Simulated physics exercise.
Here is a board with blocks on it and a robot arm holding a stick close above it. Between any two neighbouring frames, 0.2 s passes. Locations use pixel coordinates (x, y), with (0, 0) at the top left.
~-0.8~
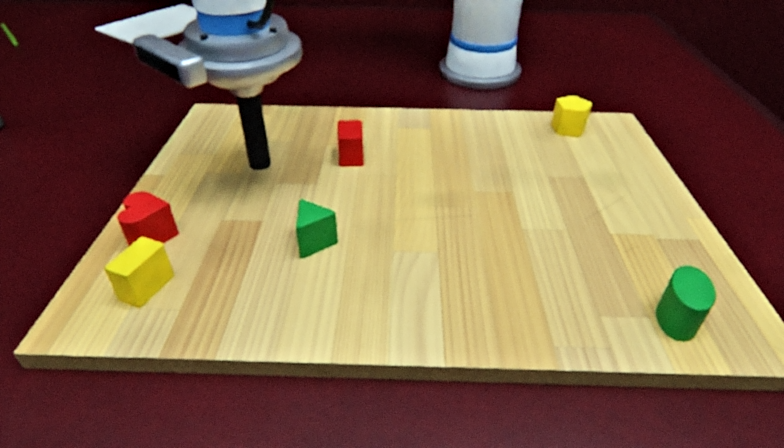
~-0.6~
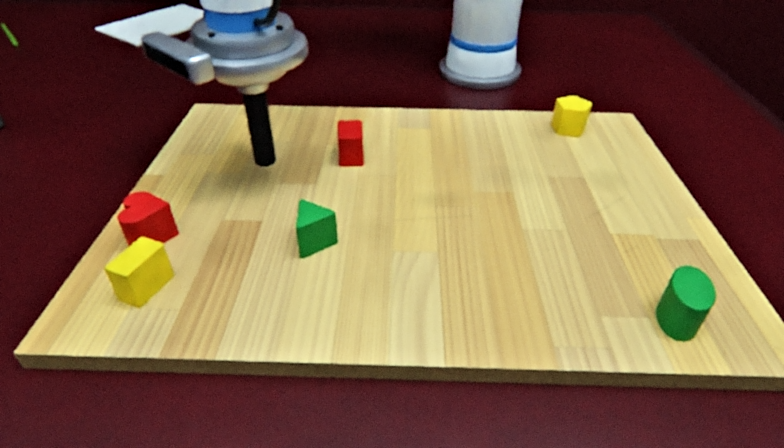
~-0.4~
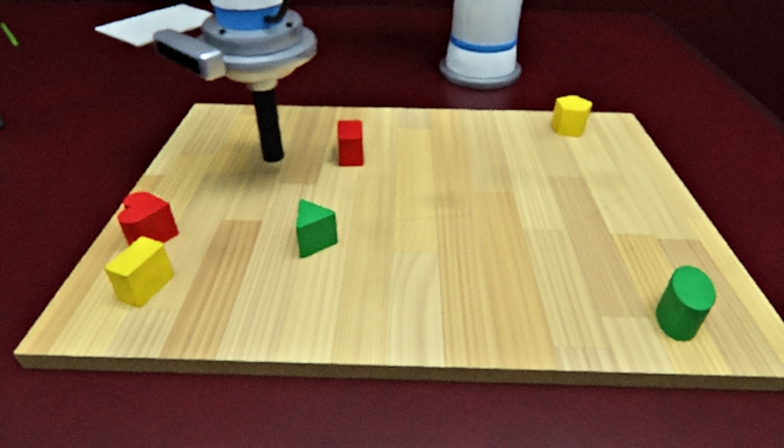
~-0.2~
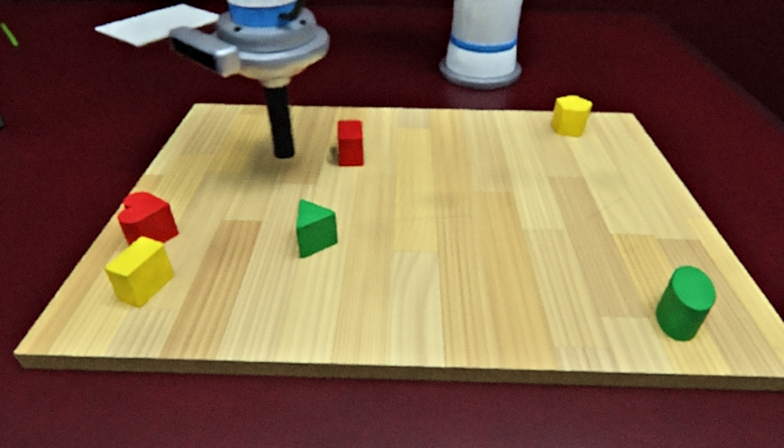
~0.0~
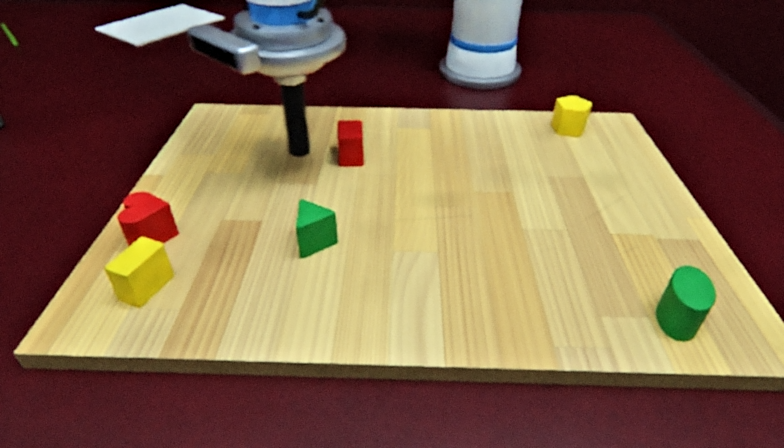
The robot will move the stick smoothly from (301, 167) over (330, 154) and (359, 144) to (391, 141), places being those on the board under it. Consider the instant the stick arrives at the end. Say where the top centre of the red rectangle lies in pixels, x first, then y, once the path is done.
The centre of its top face lies at (371, 127).
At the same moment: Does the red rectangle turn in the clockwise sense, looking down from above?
Going by the path, yes.
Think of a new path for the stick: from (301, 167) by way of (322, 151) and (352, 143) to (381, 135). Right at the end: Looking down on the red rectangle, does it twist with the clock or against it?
It turns round clockwise.
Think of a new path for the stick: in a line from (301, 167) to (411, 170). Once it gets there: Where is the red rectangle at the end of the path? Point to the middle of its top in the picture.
It should be at (367, 127) by then.
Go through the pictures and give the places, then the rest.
Stick's lower end at (260, 165); red rectangle at (350, 129), in the first picture.
Stick at (266, 162); blocks still, in the second picture.
Stick at (274, 158); blocks still, in the third picture.
Stick at (285, 154); blocks still, in the fourth picture.
Stick at (300, 152); red rectangle at (350, 129), in the fifth picture.
The first path, step by step. One third of the way, stick at (329, 139); nothing pushed yet.
Two thirds of the way, stick at (358, 130); red rectangle at (367, 126), turned 60° clockwise.
At the end, stick at (391, 127); red rectangle at (371, 127), turned 75° clockwise.
